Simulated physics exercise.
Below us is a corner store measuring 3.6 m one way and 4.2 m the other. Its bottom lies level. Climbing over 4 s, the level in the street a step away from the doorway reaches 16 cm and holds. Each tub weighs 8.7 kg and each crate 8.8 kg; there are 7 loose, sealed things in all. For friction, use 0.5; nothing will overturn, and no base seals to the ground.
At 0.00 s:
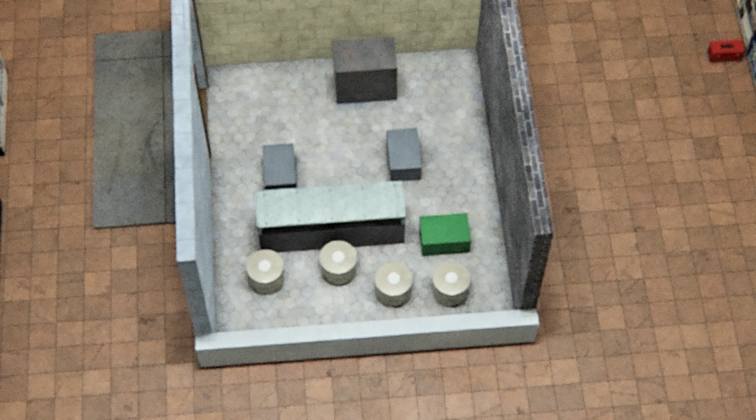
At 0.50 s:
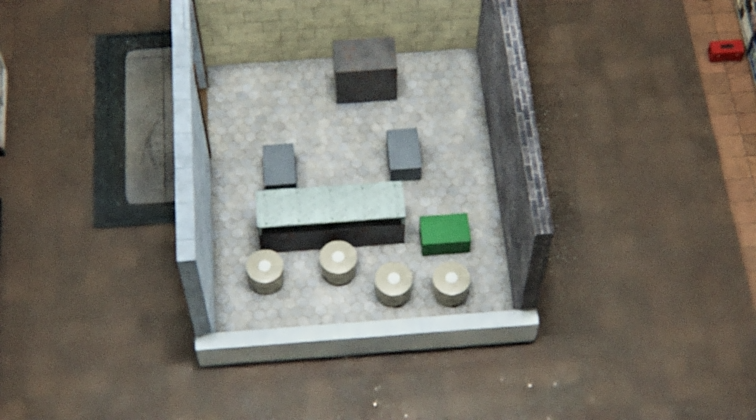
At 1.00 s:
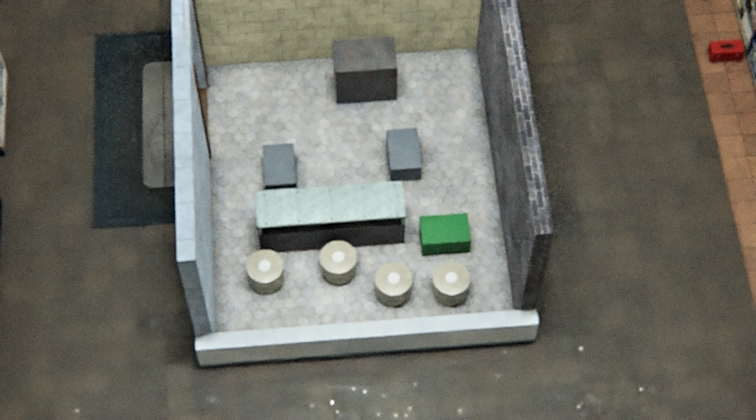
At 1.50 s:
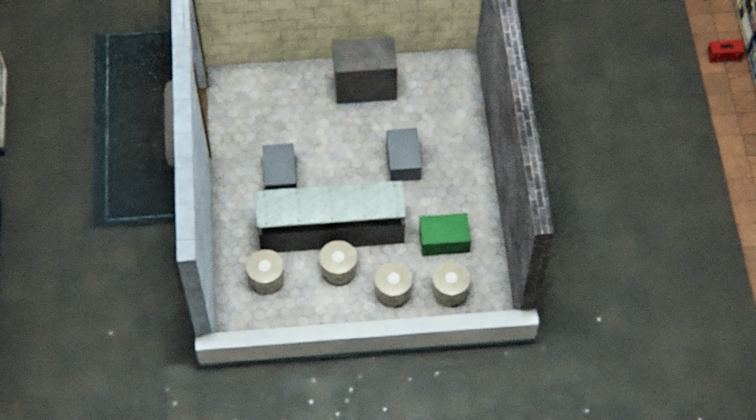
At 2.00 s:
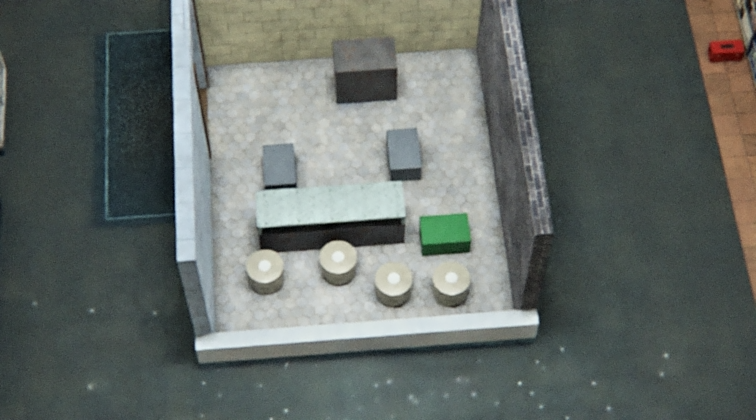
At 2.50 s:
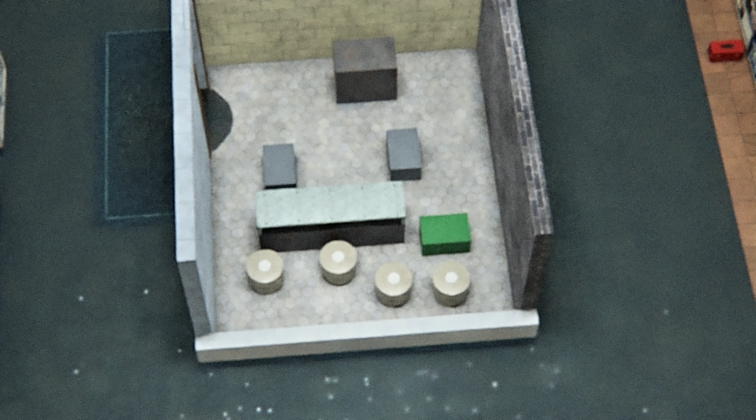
A small walled store with a counter, four round stools and a green crate stayed still while dark water spread over the tiled ground outside, and then a small dark patch appeared inside by the left wall.
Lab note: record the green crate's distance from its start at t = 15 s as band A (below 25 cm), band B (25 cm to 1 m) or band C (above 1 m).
Recorded as band B, 25 cm to 1 m.
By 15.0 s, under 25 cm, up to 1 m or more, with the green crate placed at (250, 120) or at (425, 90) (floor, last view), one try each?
Taking them in order, it is swept well off and then it edges a short distance.
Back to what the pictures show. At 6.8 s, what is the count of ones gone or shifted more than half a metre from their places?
Result: 1.
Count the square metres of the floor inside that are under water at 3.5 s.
Somewhere around 1.5 m2, roughly.
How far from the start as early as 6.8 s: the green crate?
Around 0 centimetres.
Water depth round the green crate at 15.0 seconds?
Somewhere close to 6 cm.
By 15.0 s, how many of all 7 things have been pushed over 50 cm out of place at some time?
My count gives 6.
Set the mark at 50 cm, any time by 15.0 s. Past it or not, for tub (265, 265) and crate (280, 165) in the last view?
Result, in order: Not bigger / bigger.
After 3.5 s the green crate is near (445, 229), 0.0 m from its start, aground; 0 afloat.
After 6.8 s the green crate is near (445, 229), 0.0 m from its start, aground; 0 afloat.
After 11.0 s the green crate is near (432, 254), 0.4 m from its start, afloat; 3 afloat.
After 15.0 s the green crate is near (410, 244), 0.5 m from its start, afloat; 7 afloat.
